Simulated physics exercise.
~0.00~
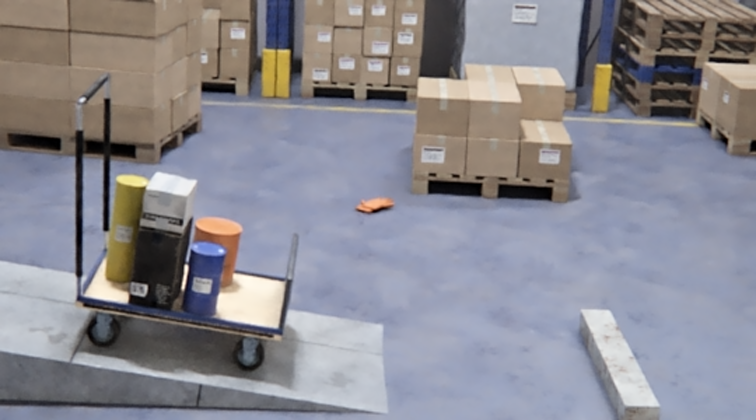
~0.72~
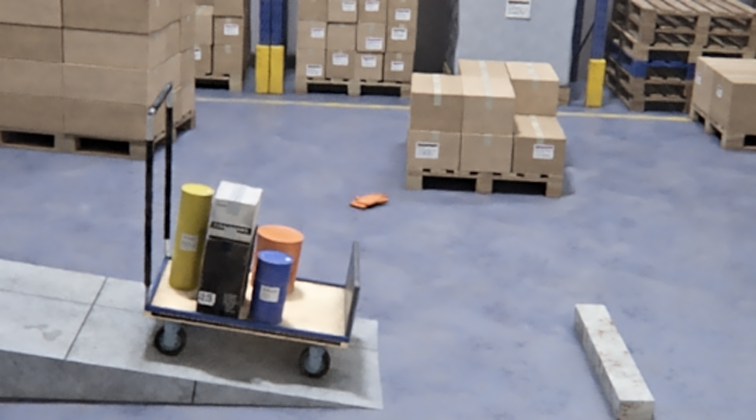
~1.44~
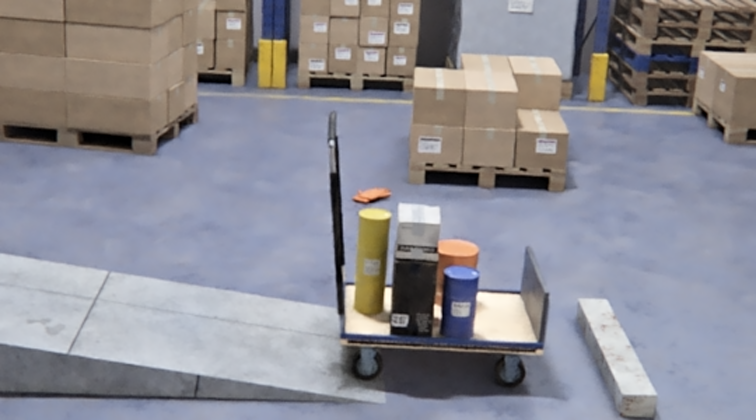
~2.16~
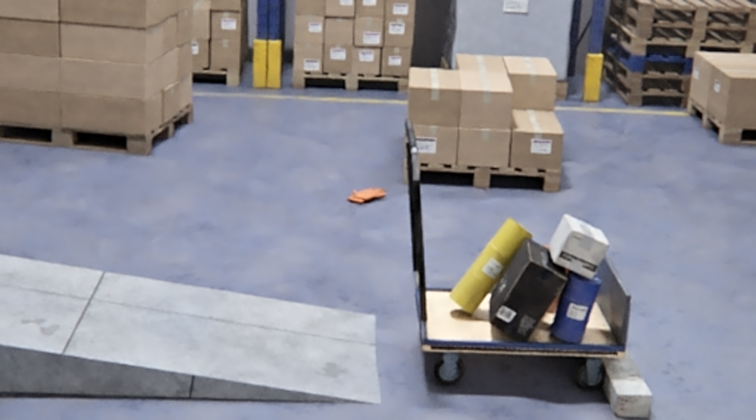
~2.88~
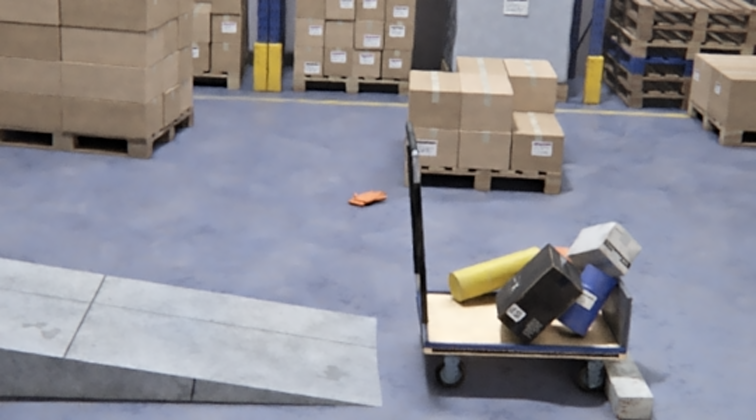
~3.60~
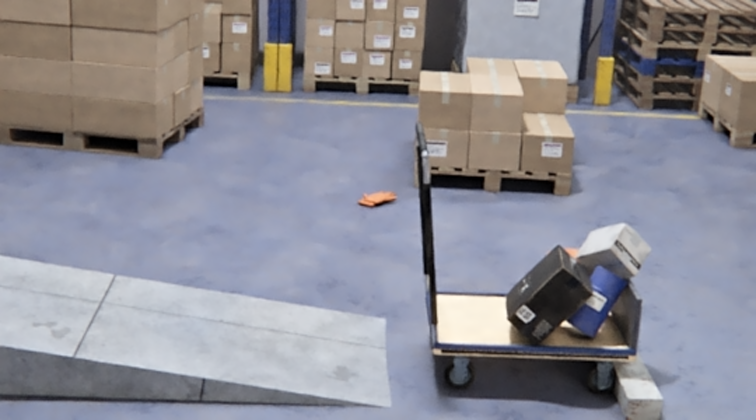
Loaded trolley rolling right down a ramp and stopping at a kerb, boxes toppling aboard and yellow canister tumbling from view.
